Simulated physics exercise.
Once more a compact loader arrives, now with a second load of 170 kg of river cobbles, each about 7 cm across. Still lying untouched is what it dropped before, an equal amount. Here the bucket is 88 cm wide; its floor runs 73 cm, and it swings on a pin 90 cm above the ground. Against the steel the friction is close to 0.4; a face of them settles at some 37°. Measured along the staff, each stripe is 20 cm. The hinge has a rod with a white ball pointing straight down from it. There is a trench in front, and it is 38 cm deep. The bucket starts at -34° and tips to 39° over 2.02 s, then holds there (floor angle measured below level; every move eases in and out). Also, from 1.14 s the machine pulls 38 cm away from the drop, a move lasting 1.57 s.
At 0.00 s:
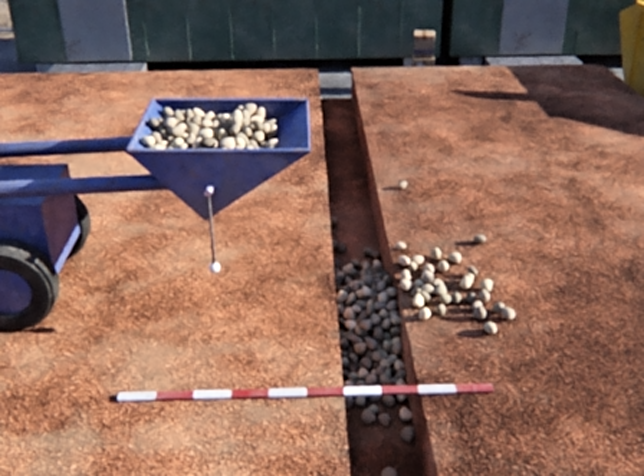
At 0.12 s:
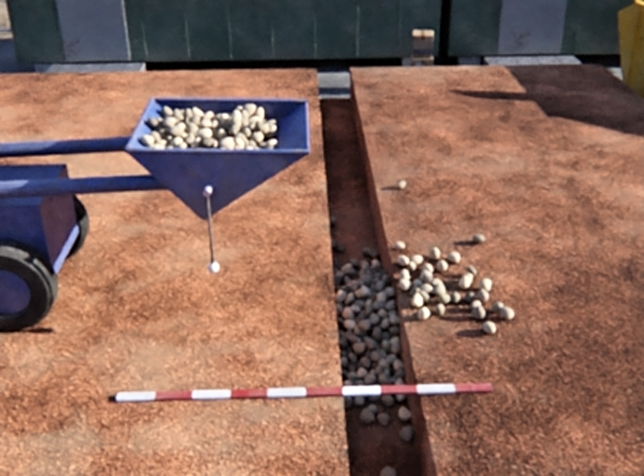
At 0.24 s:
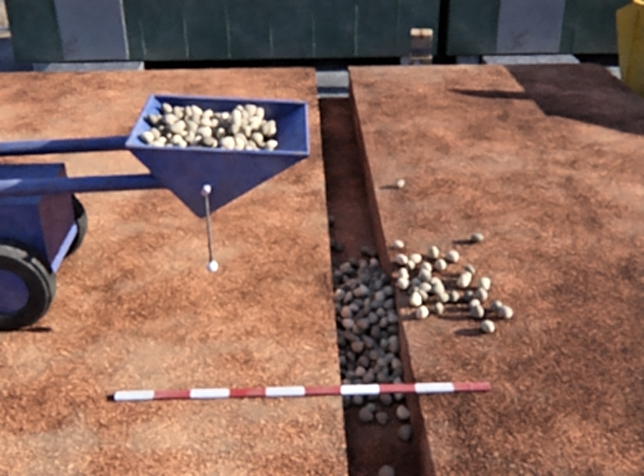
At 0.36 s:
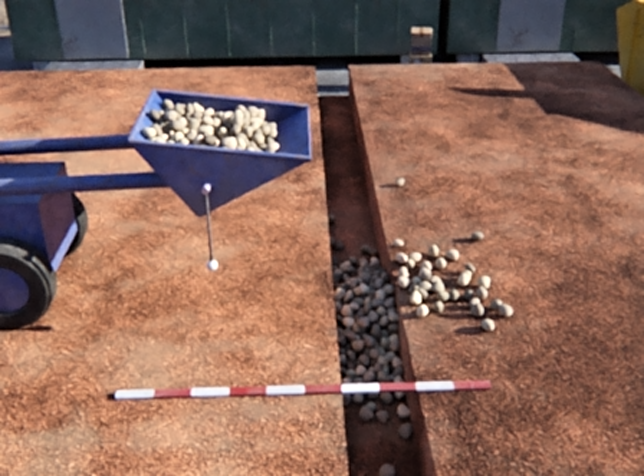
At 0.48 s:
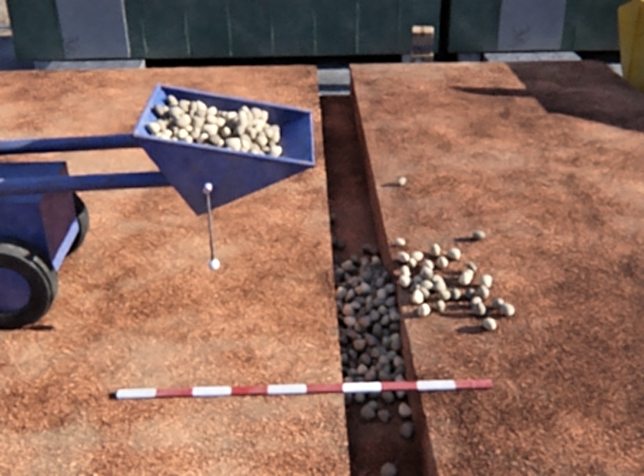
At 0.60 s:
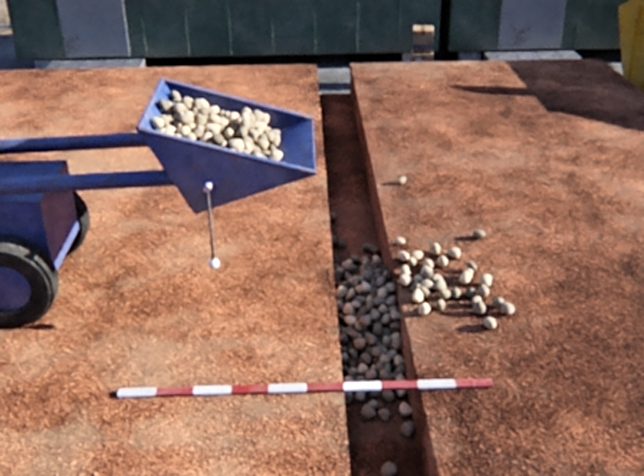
A blue loader bucket full of pale stones slowly tilting down to the right beside a trench partly filled with stones.
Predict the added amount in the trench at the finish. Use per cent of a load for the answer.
Some 26 per cent is added.
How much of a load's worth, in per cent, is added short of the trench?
Some 75 per cent of a load.
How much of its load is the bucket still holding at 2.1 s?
Close to 5 in a hundred is still held.
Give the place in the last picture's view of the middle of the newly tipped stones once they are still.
The centre sits about (305, 277).
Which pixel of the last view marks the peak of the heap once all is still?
Expect the peak around (296, 260).
After 1.5 s the floor is at 28°; in per cent of one load, 92 in the bucket, 8 short of the trench, 89 in the trench, 11 past the trench; the foremost stones are at (485, 284).
After 2.1 s the floor is at 39°; in per cent of one load, 7 in the bucket, 78 short of the trench, 105 in the trench, 11 past the trench; the foremost stones are at (485, 284).
After 3.2 s the floor is at 39°; in per cent of one load, 0 in the bucket, 74 short of the trench, 115 in the trench, 11 past the trench; the foremost stones are at (485, 284).
After 5.6 s the floor is at 39°; in per cent of one load, 0 in the bucket, 74 short of the trench, 115 in the trench, 11 past the trench; the foremost stones are at (485, 284). Net gain in the trench, 26.
